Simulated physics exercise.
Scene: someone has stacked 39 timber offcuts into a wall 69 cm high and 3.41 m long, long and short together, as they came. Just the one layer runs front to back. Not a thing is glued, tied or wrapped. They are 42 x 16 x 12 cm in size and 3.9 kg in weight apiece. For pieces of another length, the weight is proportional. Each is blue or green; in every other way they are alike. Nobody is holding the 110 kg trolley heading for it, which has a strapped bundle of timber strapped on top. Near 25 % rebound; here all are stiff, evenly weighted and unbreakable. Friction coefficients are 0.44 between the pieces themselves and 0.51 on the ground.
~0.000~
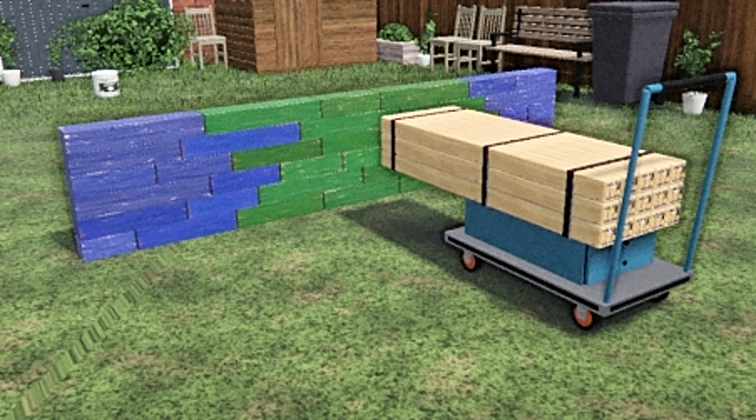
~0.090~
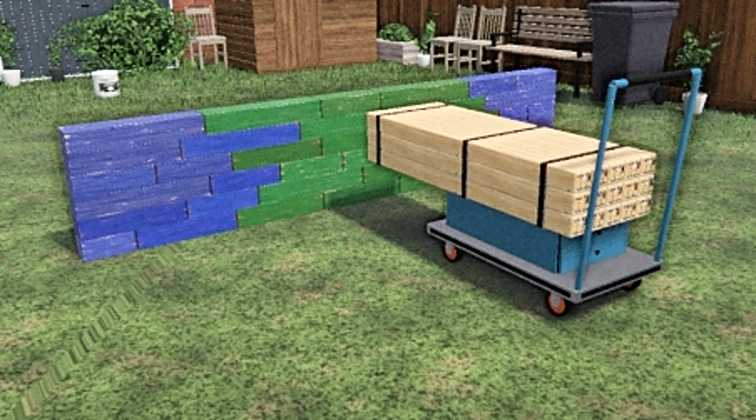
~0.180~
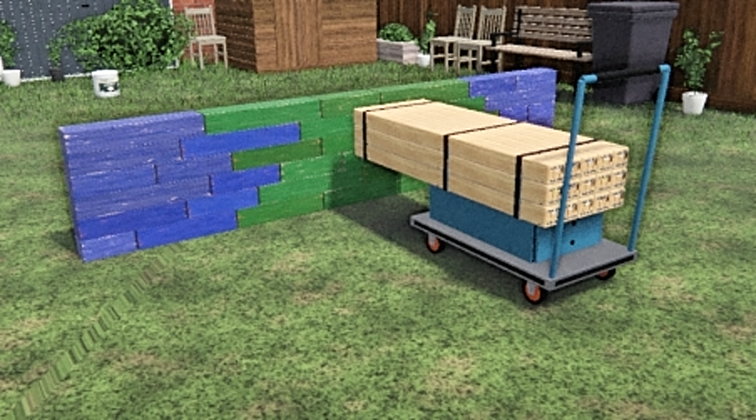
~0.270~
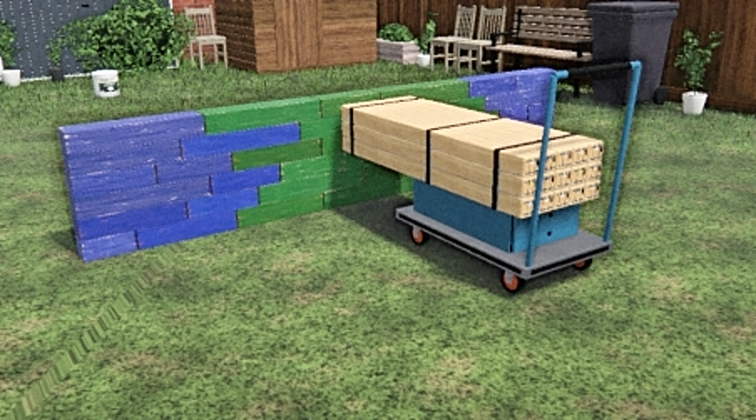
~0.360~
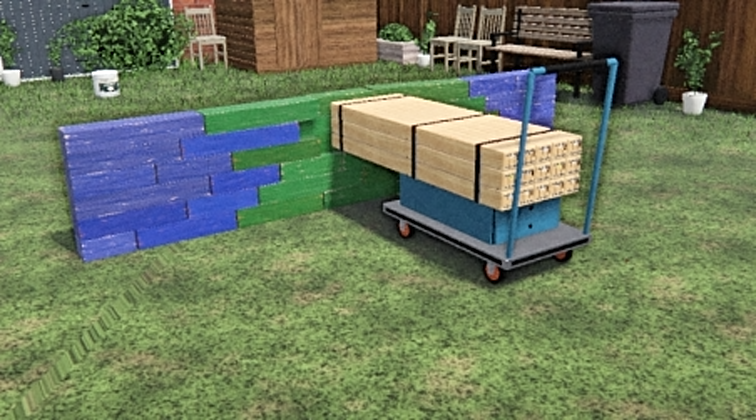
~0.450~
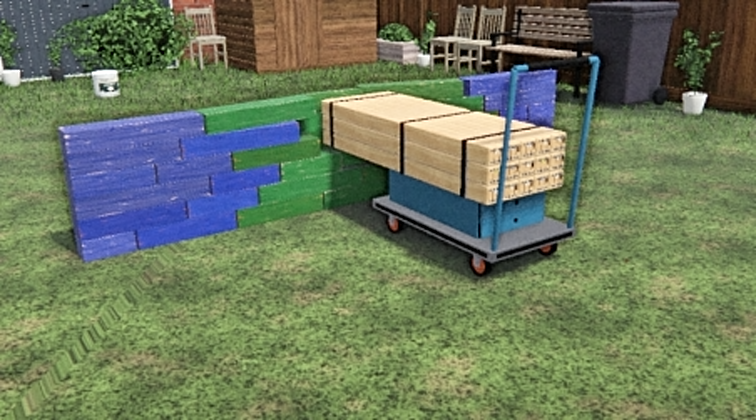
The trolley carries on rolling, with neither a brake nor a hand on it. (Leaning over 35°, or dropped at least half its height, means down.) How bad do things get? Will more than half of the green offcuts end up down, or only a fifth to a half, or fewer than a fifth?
I reckon the count left down will sit inside the fifth-to-half band.
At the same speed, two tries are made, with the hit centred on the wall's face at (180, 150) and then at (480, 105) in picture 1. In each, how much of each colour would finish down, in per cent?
Down by colour - blue: 20%, then 20%; green: 10%, then 20%.
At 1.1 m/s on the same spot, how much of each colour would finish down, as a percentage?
Result - blue: 0%; green: 30%.
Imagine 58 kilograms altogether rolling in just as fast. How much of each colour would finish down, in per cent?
You'd get blue 0 and green 30 percent.
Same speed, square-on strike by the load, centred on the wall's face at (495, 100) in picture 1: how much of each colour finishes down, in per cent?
Result - blue: 20 %; green: 20 %.
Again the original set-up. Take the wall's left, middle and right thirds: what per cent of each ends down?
In percent, the thirds read 0 on the left, 40 in the middle and 10 on the right.
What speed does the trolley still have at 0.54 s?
Speed: Near 1.1 m/s.
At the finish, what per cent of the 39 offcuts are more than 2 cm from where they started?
It comes to 45 percent.
Around 0.54 s, load 26 cm past the wall's line, still rolling; 3 of the 18 green offcuts down (3 of 39 in all colours); top green offcut tipped 17°, 7 cm lower.
Around 0.76 s, load 48 cm past the wall's line, still rolling; 5 of the 18 green offcuts down (6 of 39 in all colours); top green offcut on its side.
Around 1.02 s, load 71 cm past the wall's line, still rolling; 5 of the 18 green offcuts down (6 of 39 in all colours); top green offcut on its side.
Around 1.24 s, load 81 cm past the wall's line, still rolling; 5 of the 18 green offcuts down (6 of 39 in all colours); top green offcut tipped 5°, 55 cm lower.
Finally (2.0 s), load 82 cm past the wall's line, stopped; 5 of the 18 green offcuts down (6 of 39 in all colours); top green offcut 58 cm lower; top blue offcut unmoved. That is 28 per cent. Seen by the last camera, middles, top green offcut near (227, 146), top blue offcut near (529, 79).
